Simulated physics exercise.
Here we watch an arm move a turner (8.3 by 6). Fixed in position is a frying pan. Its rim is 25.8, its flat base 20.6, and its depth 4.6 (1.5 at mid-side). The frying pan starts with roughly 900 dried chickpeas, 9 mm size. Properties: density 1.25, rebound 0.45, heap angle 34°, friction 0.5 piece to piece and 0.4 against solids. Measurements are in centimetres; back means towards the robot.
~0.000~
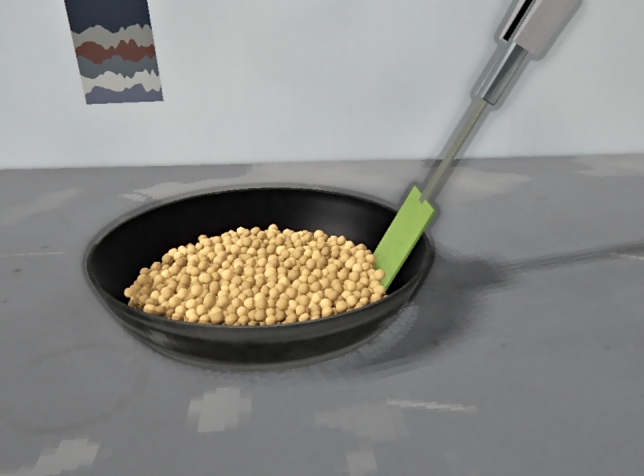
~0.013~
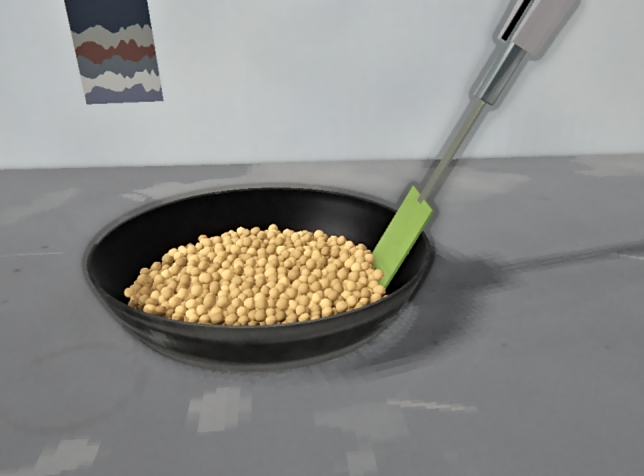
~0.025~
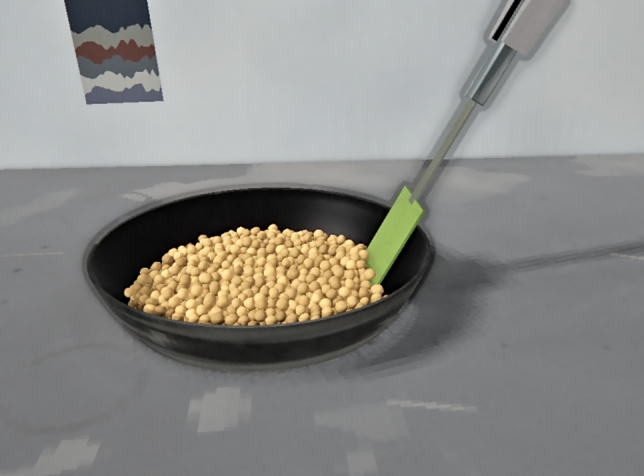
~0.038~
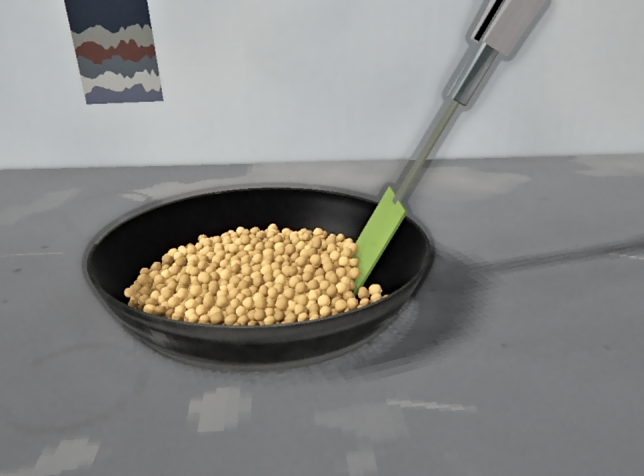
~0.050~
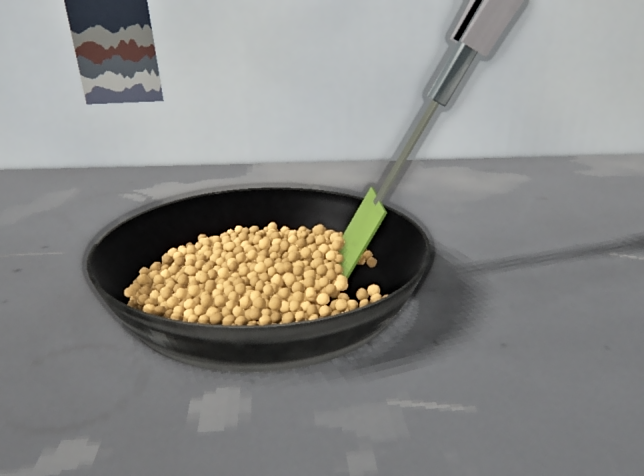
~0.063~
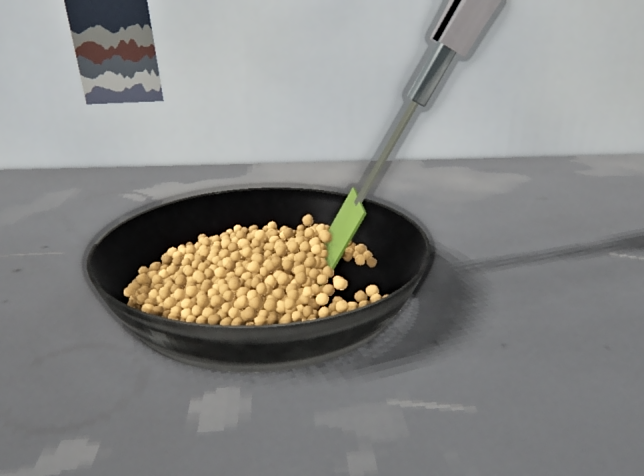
The footage shows a green turner held by a robotic arm resting at the right side of a black frying pan of chickpeas, then sliding left through them, bunching the heap slightly while some chickpeas remain behind the blade.
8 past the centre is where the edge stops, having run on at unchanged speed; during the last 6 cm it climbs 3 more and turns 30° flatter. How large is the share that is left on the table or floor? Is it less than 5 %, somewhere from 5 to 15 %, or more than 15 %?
It is from 5 to 15 %.
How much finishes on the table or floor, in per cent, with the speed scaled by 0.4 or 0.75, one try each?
Estimates in order: 0 per cent, 5 per cent.
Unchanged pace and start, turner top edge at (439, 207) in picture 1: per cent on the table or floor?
Near 10 in a hundred.
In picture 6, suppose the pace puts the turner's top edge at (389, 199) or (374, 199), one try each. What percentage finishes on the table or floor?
About 0 and 5 per cent.
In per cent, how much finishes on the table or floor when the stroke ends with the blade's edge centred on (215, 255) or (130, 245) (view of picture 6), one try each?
The two tries give near 5 and near 15 in a hundred.
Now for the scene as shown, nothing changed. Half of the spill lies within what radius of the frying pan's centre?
About 38 cm out from the centre.
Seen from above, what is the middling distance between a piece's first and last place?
Around 2 cm, measured level.
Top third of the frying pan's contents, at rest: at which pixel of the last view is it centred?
About (161, 275).
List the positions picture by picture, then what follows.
The first frame shows the turner top edge at (425, 198), sloping 62°; upper third of the load around (267, 271), from x 130 to 390, top at y 230; 900 in the frying pan.
The second frame shows the turner top edge at (423, 198), sloping 62°; upper third of the load around (271, 271), from x 130 to 390, top at y 230.
The third frame shows the turner top edge at (414, 198), sloping 62°; upper third of the load around (273, 271), from x 130 to 385, top at y 230.
The fourth frame shows the turner top edge at (398, 198), sloping 62°; upper third of the load around (278, 269), from x 130 to 385, top at y 230.
The fifth frame shows the turner top edge at (379, 199), sloping 62°; upper third of the load around (274, 267), from x 130 to 385, top at y 225.
The sixth frame shows the turner top edge at (359, 200), sloping 62°; upper third of the load around (270, 264), from x 130 to 385, top at y 220; 900 in the frying pan.
After 0.09 s, sloping 62°, highest piece 7 above the table; 900 in the frying pan.
After 0.12 s, sloping 53°, highest piece 7 above the table; 900 in the frying pan.
After 0.34 s, sloping 32°, highest piece 6 above the table; 814 in the frying pan, 83 on the table or floor, 3 on the blade or in flight.
After 1.39 s, sloping 32°, highest piece 5 above the table; 814 in the frying pan, 86 on the table or floor.
In the end, 814 in the frying pan, 86 on the table or floor. That is 10 % on the table or floor.
